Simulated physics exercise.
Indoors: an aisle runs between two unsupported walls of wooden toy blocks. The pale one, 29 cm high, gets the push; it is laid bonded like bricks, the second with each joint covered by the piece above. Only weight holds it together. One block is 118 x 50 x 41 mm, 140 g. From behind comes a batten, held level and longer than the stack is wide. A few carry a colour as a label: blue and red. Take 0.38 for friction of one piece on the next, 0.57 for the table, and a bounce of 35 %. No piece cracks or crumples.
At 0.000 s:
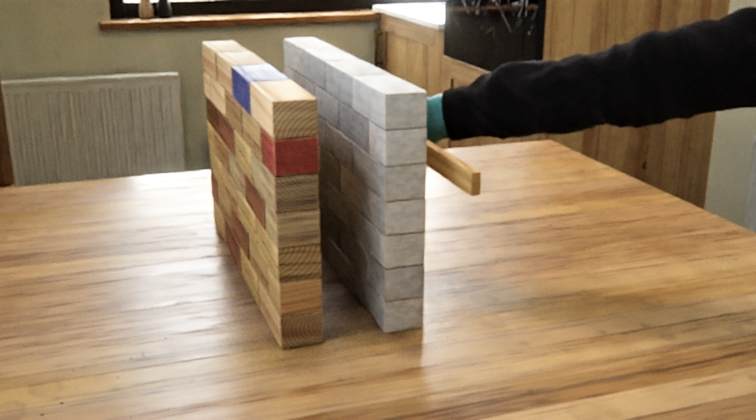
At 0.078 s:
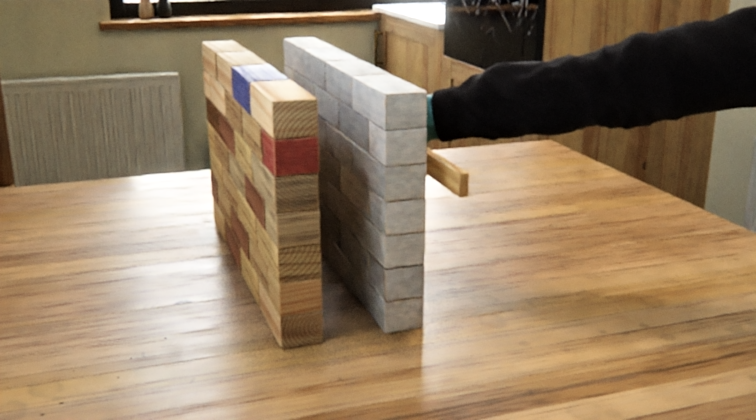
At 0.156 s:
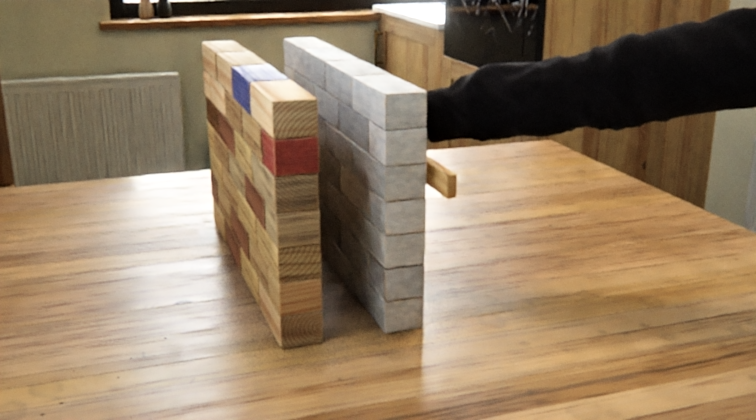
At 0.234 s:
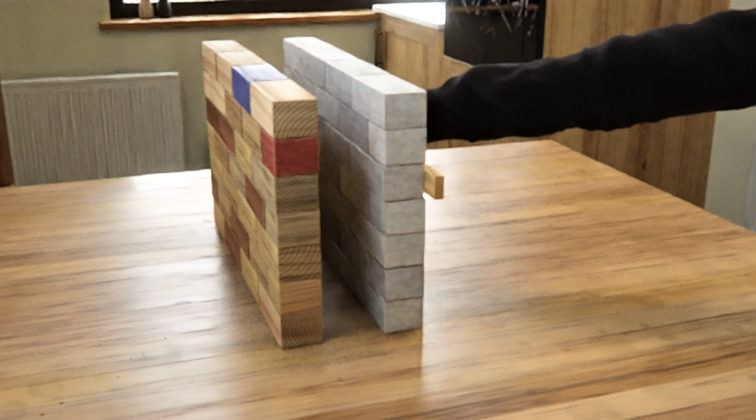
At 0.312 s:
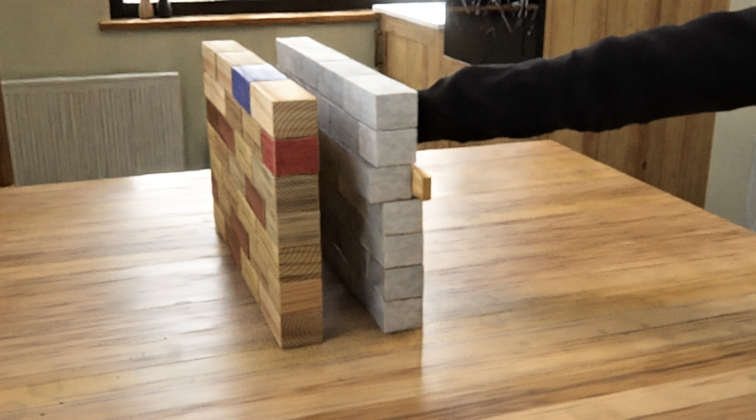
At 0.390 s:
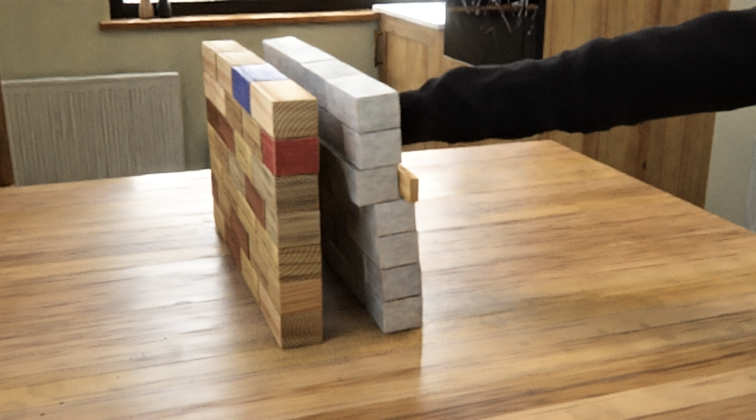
The clip opens on two block walls standing close together on a wooden table, while a dark-sleeved arm holds a wooden batten behind the gray one. The batten moves left and meets the gray wall, then pushes its upper rows slightly toward the still, wood-toned wall with red and blue blocks.
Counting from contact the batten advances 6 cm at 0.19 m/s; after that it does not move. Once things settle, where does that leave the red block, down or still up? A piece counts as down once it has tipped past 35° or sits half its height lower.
It falls.
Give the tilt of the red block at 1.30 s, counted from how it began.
Roughly 110°.
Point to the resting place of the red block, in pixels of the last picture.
At about (19, 371).
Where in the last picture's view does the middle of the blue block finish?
Near (31, 299).
Around 0.70 s, 0 of the pale wall down; none of the 31 blocks of the second wall down, 19 disturbed; red block tipped 4°; blue block tipped 5°.
Around 1.10 s, 13 of the pale wall down; 19 of the 31 blocks of the second wall down; red block tipped 41°, 29 mm lower; blue block tipped 42°, 43 mm lower.
Around 1.30 s, 13 of the pale wall down; 19 of the 31 blocks of the second wall down; red block on its side; blue block on its side.
Finally (2.0 s), 13 of the pale wall down; 18 of the 31 blocks of the second wall down; red block on its side; blue block on its side. Seen by the last camera, middles, red block near (19, 371), blue block near (31, 299).
